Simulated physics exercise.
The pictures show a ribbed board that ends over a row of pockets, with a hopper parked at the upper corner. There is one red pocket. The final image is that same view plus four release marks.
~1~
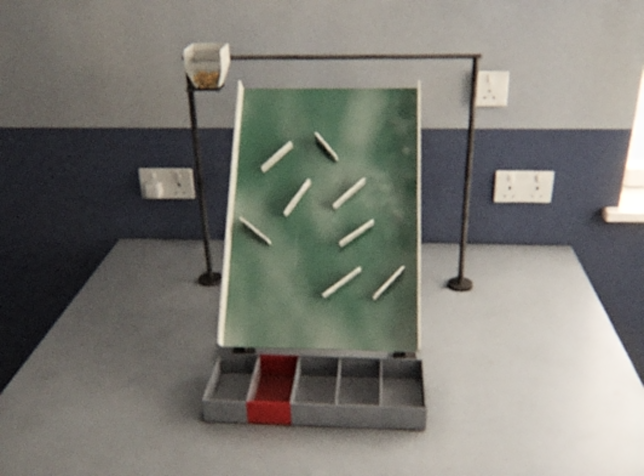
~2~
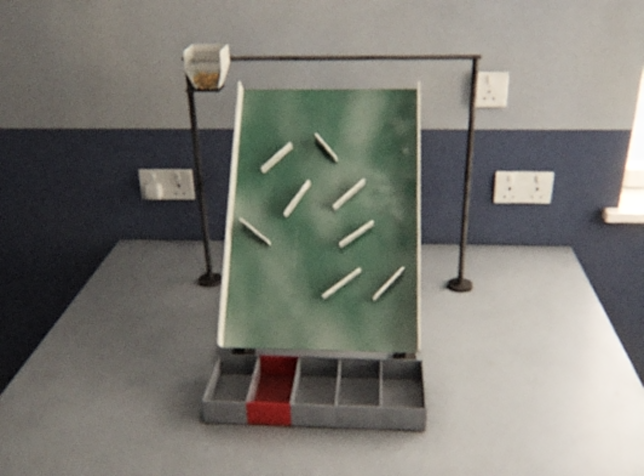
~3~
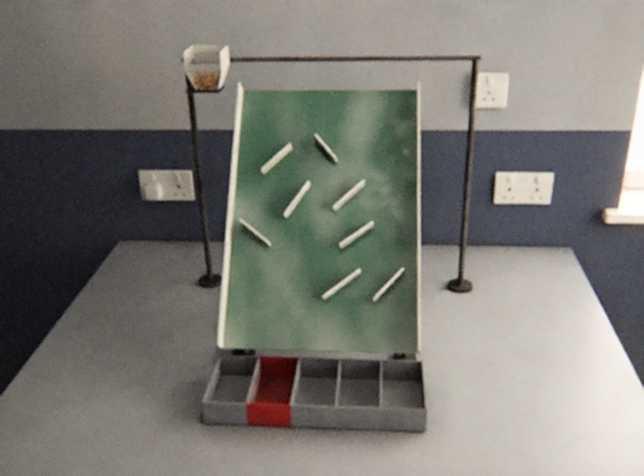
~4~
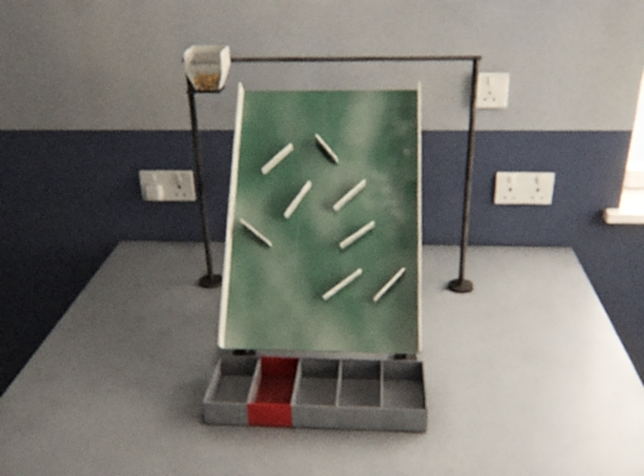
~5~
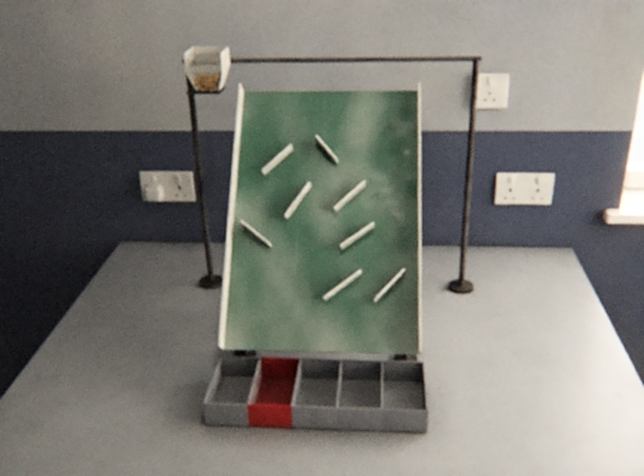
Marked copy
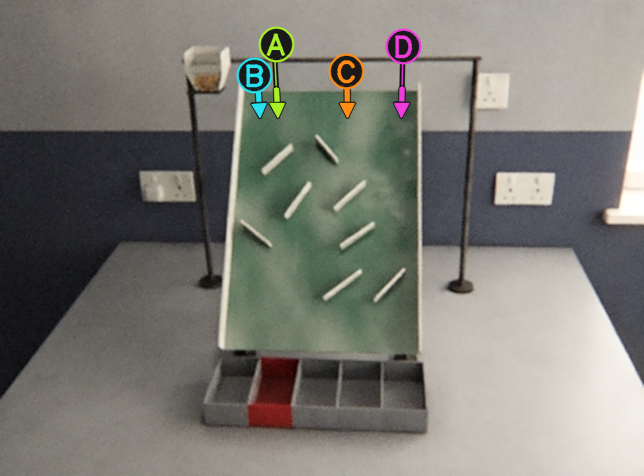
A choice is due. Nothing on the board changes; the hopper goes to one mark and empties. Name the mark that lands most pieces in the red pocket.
C beats the others.
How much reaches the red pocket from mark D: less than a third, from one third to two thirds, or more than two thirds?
Less than a third.
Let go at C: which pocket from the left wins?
The second from the left.
On the marked copy, mark A meets the board at (277, 112); mark B meets the board at (259, 112); mark C meets the board at (347, 112); mark D meets the board at (401, 112).
If A is chosen, close to a quarter in the red pocket, the bulk in other pockets.
If B is chosen, a small share in the red pocket, the bulk in other pockets, a small share held on the board.
If C is chosen, close to two thirds in the red pocket, close to a third in other pockets, only a few outside the box.
If D is chosen, a small share in the red pocket, all but a few in other pockets.
